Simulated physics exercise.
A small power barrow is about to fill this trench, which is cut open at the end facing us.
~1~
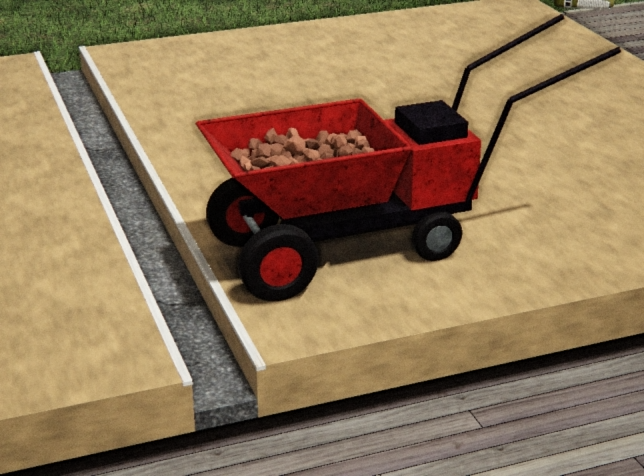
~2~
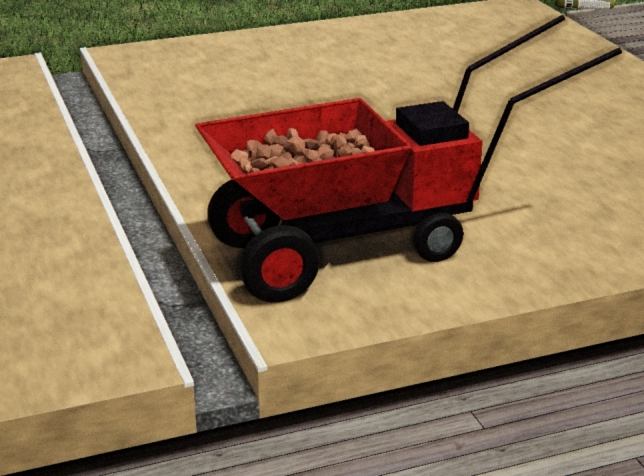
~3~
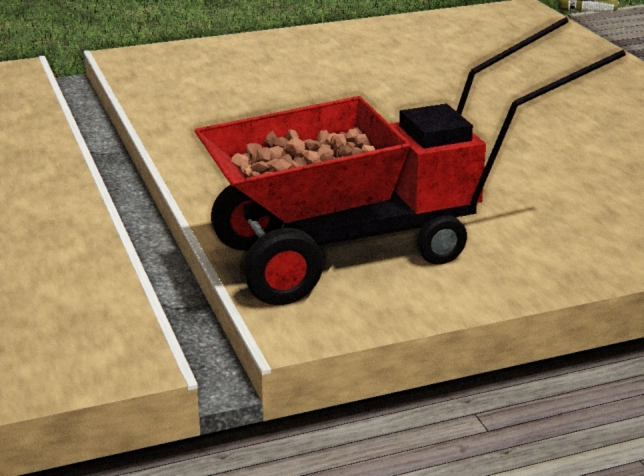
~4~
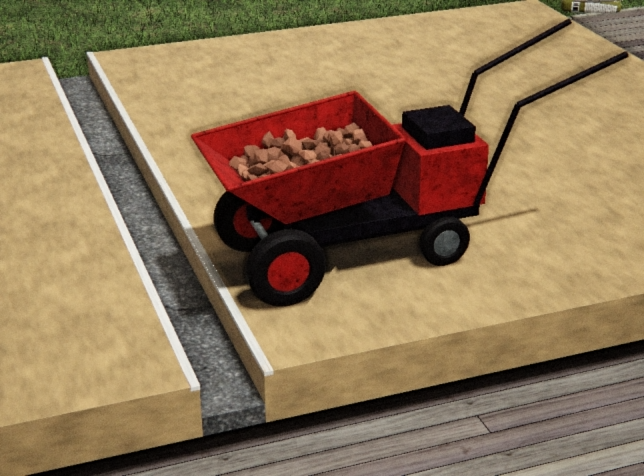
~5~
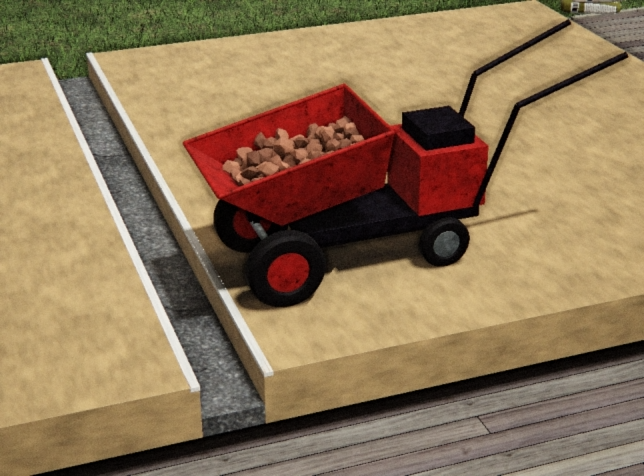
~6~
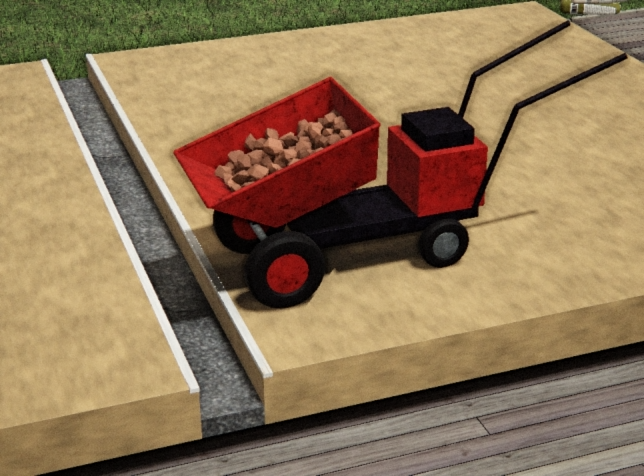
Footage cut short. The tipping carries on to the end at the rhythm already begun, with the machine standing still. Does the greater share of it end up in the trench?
Most stays out.
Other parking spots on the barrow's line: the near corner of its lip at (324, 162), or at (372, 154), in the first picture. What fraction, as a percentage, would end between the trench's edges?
The first stopping place yields 60 % and the other yields 20 %.
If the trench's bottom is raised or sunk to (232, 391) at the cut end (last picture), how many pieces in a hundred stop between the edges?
0 %.
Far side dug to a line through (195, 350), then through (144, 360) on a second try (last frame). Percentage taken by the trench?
0 %, 70 %.
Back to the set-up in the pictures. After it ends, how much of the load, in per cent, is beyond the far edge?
70 percent.
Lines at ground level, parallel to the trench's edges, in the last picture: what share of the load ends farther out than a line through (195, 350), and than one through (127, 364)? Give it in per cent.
Some 70 and some 30 per cent, respectively.
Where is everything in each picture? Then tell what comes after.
The first picture shows lip of the skip at (234, 176), level; top of the load at (312, 155), lumps of rubble; first edge of the trench at (242, 332); far edge at (171, 346), the trench over half as wide as the skip, and about half as deep as wide.
The second picture shows lip of the skip at (234, 178), level; top of the load at (325, 153).
The third picture shows lip of the skip at (233, 183), tipped barely; top of the load at (325, 154).
The fourth picture shows lip of the skip at (228, 189), tipped a little; top of the load at (340, 151).
The fifth picture shows lip of the skip at (219, 197), tipped a little; top of the load at (332, 147).
The sixth picture shows lip of the skip at (209, 207), tipped clearly; top of the load at (321, 144); first edge of the trench at (249, 339); far edge at (178, 353).
Soon after the last picture, skip tipped steeply; all in the skip.
A little later, skip tipped right over; about two thirds in the skip; about a quarter beyond it; a stray few falling.
Later still, skip tipped right over; about a third in the skip; a stray few in or heaped over the trench; about two thirds beyond it.
At rest, skip tipped right over; about a quarter in the skip; a stray few in or heaped over the trench; about two thirds beyond it.
